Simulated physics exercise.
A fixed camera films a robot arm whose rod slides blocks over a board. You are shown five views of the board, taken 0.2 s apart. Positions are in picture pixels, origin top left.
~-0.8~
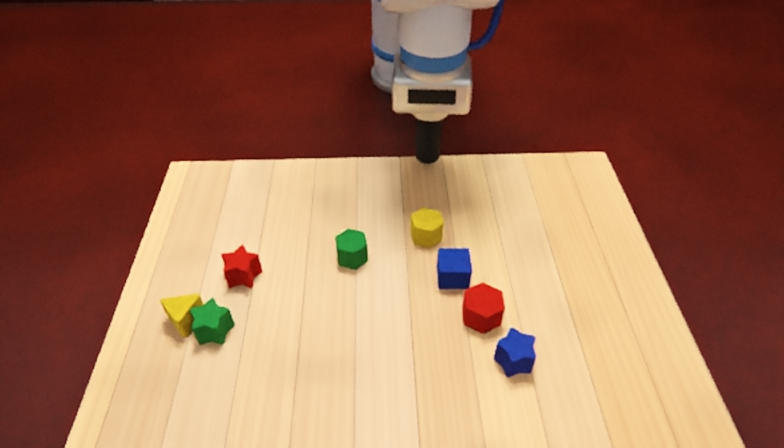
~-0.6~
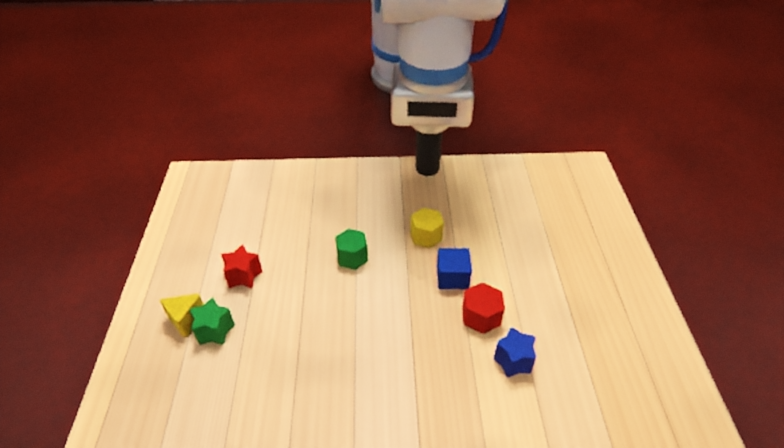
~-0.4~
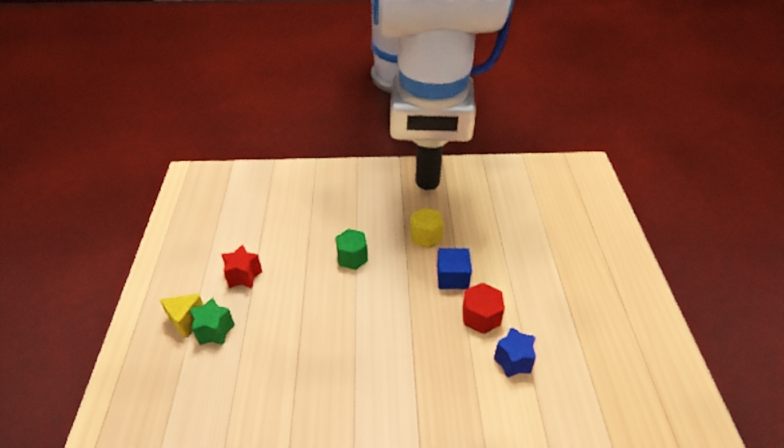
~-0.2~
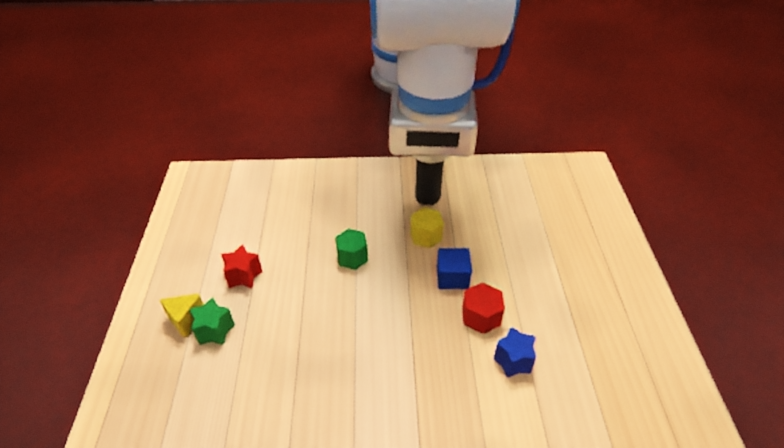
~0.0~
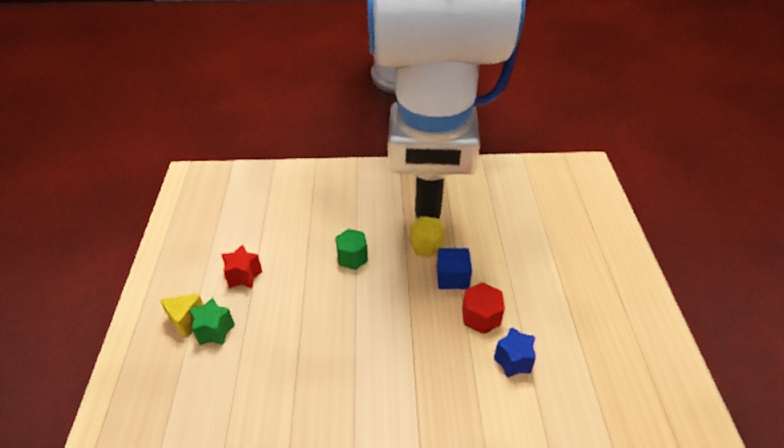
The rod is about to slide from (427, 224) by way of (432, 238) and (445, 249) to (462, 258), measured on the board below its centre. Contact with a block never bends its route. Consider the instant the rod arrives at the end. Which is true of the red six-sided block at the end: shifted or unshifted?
It barely shifts, if at all.
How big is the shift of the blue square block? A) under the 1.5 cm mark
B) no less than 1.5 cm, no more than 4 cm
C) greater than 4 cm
My pick is A.
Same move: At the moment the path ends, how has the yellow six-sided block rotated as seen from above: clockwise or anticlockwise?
Viewed from overhead, the yellow six-sided block winds up turned clockwise.
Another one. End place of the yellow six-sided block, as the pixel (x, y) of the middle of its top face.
Final place: (428, 249).
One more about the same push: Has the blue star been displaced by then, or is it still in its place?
It gets no push and keeps its place.
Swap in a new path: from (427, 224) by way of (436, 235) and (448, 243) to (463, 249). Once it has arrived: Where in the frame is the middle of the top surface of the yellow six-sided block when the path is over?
Just about (429, 241).
On the path given first. Halfway along, rod (439, 234); yellow six-sided block (428, 247), turned 15° clockwise; blue square block (457, 264), turned 25° anticlockwise.
At the end, rod (463, 248); yellow six-sided block (428, 249), turned 25° clockwise; blue square block (458, 267), turned 20° anticlockwise; red six-sided block still; blue star still.
